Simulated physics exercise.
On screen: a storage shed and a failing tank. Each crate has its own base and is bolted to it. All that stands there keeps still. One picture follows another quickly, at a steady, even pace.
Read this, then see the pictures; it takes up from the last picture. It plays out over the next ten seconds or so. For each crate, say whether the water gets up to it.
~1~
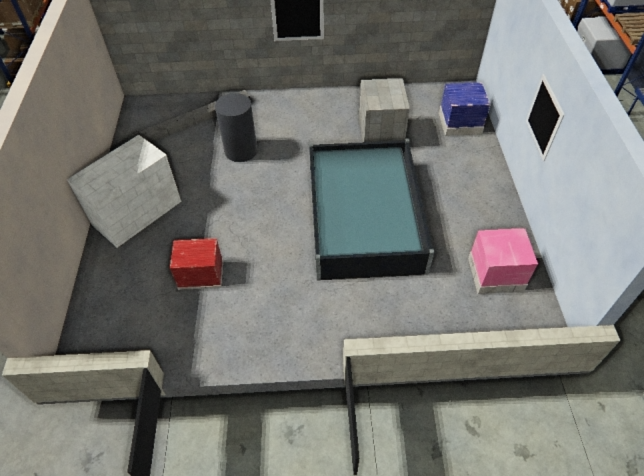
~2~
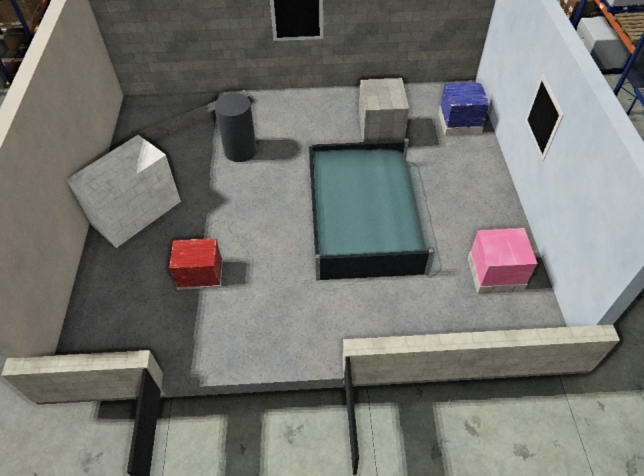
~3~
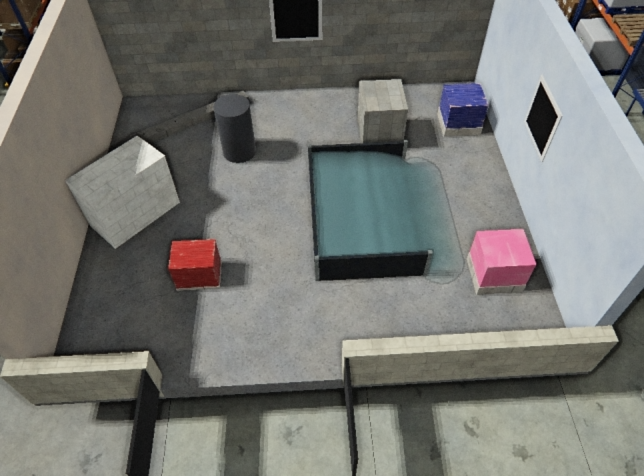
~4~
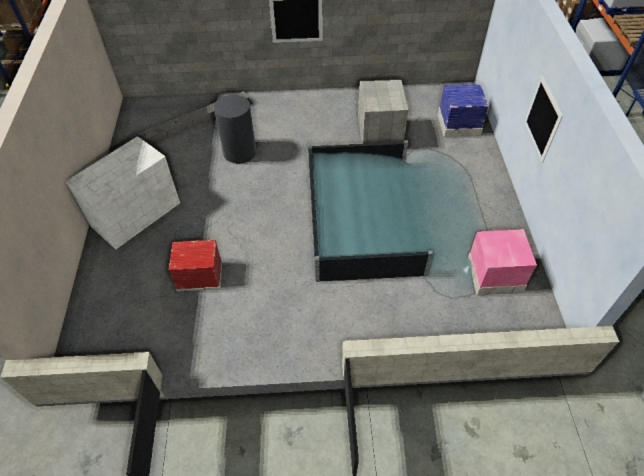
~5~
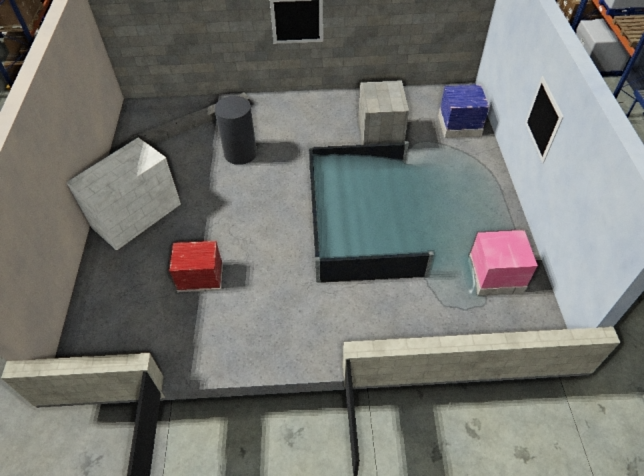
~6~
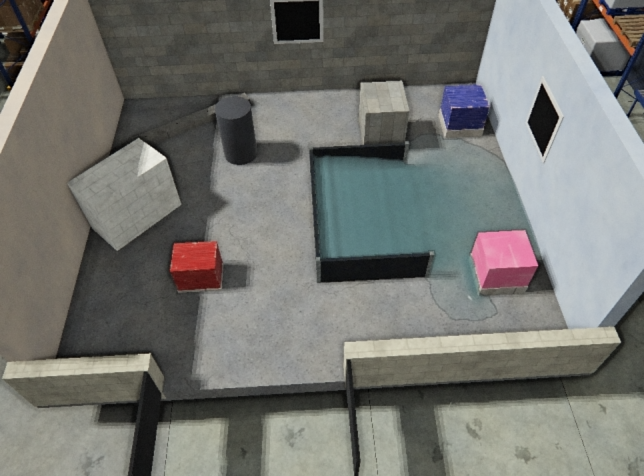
Outcome: The pink crate will be wet; the blue crate will be wet; the red crate will be wet.
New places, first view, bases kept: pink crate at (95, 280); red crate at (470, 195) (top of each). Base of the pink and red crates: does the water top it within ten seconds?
Outcome - pink crate is not reached, red crate is flooded.
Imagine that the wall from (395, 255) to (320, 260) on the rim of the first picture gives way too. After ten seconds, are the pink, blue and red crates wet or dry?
The pink one is not reached; the blue one is not reached; the red one is not reached.
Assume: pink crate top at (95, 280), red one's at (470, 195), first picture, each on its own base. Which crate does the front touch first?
The one in red.
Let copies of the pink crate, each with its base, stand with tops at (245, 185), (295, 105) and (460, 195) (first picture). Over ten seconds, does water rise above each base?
Well, the first one is never reached, the second is never reached, and the third goes wet.
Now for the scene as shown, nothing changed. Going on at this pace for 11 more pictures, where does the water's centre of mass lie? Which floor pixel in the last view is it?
I'd put it at around (448, 215).
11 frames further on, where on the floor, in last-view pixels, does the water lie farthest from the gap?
Roughly at (470, 83).
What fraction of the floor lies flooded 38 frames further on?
Close to 65 %.
A moment on, water covers 15 % of the floor; the pink crate water round its plinth, the blue crate water round its plinth, the red crate not reached.
Next, water covers 20 % of the floor; the pink crate water round its plinth, the blue crate water round its plinth, the red crate not reached.
Then, water covers 35 % of the floor; the pink crate water round its plinth, the blue crate water round its plinth, the red crate not reached.
Later, water covers 65 % of the floor; the pink crate water round its plinth, the blue crate water round its plinth, the red crate water round its plinth.
In the end, water covers 95 % of the floor; the pink crate was topped, the blue crate was topped, the red crate was topped.
